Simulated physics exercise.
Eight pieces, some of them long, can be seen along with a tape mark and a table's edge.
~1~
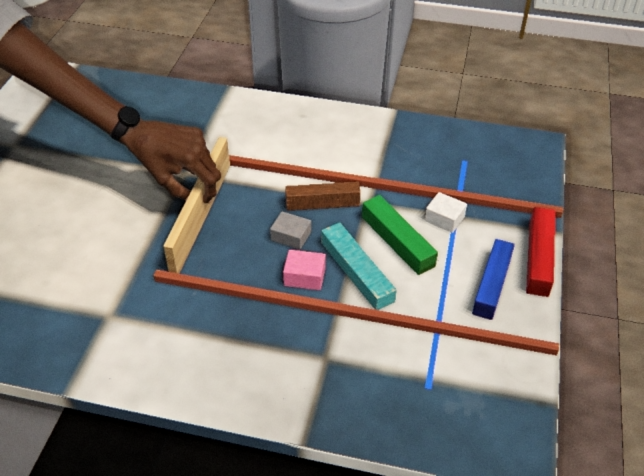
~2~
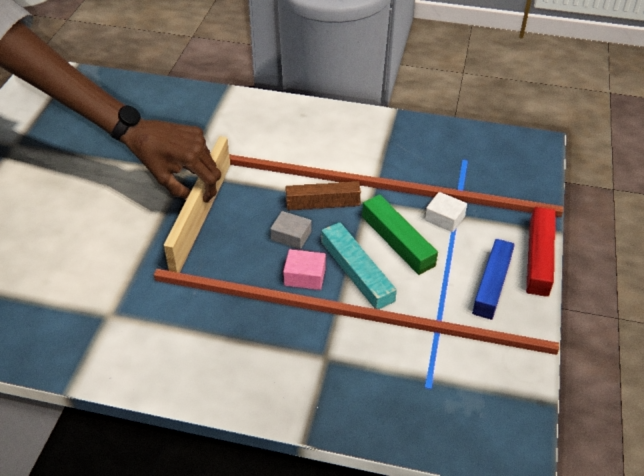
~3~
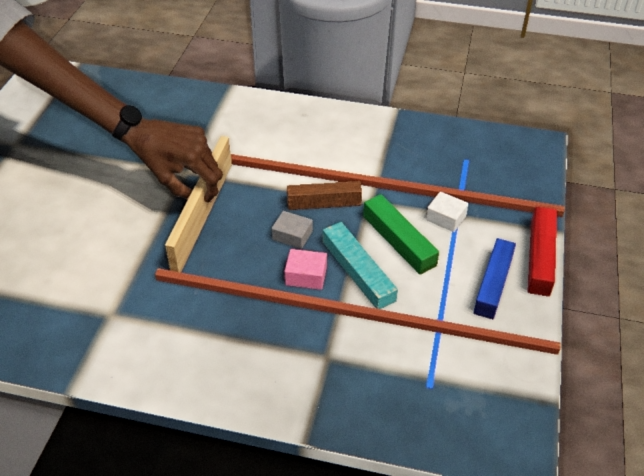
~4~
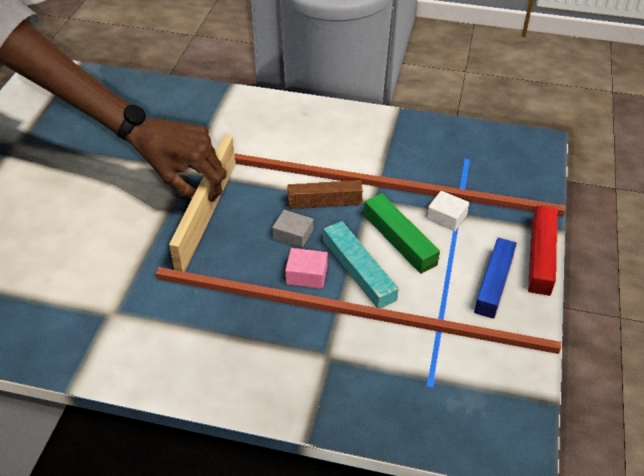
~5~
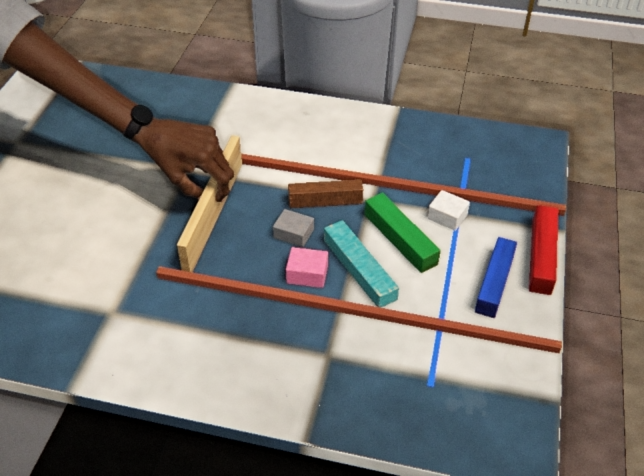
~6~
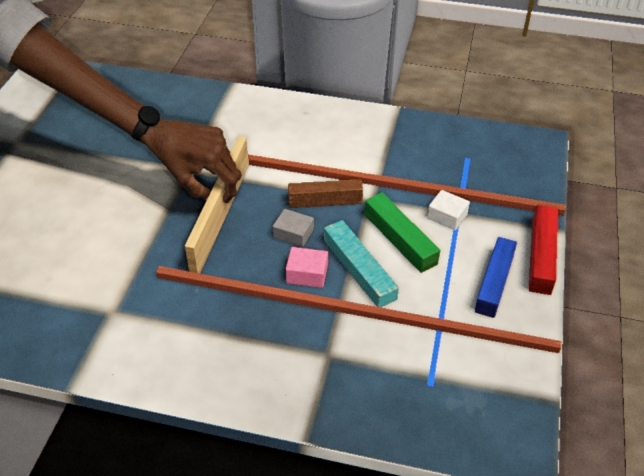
A hand wearing a dark watch slid an upright wooden board slowly a short way to the right between two reddish rails, while the coloured blocks and sticks on the checked table stayed still.
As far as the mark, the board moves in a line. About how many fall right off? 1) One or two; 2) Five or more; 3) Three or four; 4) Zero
One or two.
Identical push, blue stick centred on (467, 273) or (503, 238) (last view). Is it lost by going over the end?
The blue stick would stay in place in the first case and stay in place in the second.
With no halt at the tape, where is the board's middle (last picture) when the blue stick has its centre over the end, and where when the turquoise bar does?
Its middle is around (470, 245) and around (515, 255).
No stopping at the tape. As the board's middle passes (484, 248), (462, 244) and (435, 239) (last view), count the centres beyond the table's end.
Respectively, 3, 1 and 0.
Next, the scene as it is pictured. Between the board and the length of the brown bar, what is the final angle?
Angle: Around 60°.
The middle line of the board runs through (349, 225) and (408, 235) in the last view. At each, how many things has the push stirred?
At first I count 5, and then 7.
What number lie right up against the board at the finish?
All in all, 3.
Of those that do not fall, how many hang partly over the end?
I make it 0.
Soon after, none off yet; red stick at rest near (544, 248); blue stick at rest near (496, 276); white block at rest near (448, 210).
After that, none off yet; red stick at rest near (544, 248); blue stick at rest near (496, 276); white block displaced a little near (465, 214).
In the end, the number that fall off is one or two; gone, red stick.
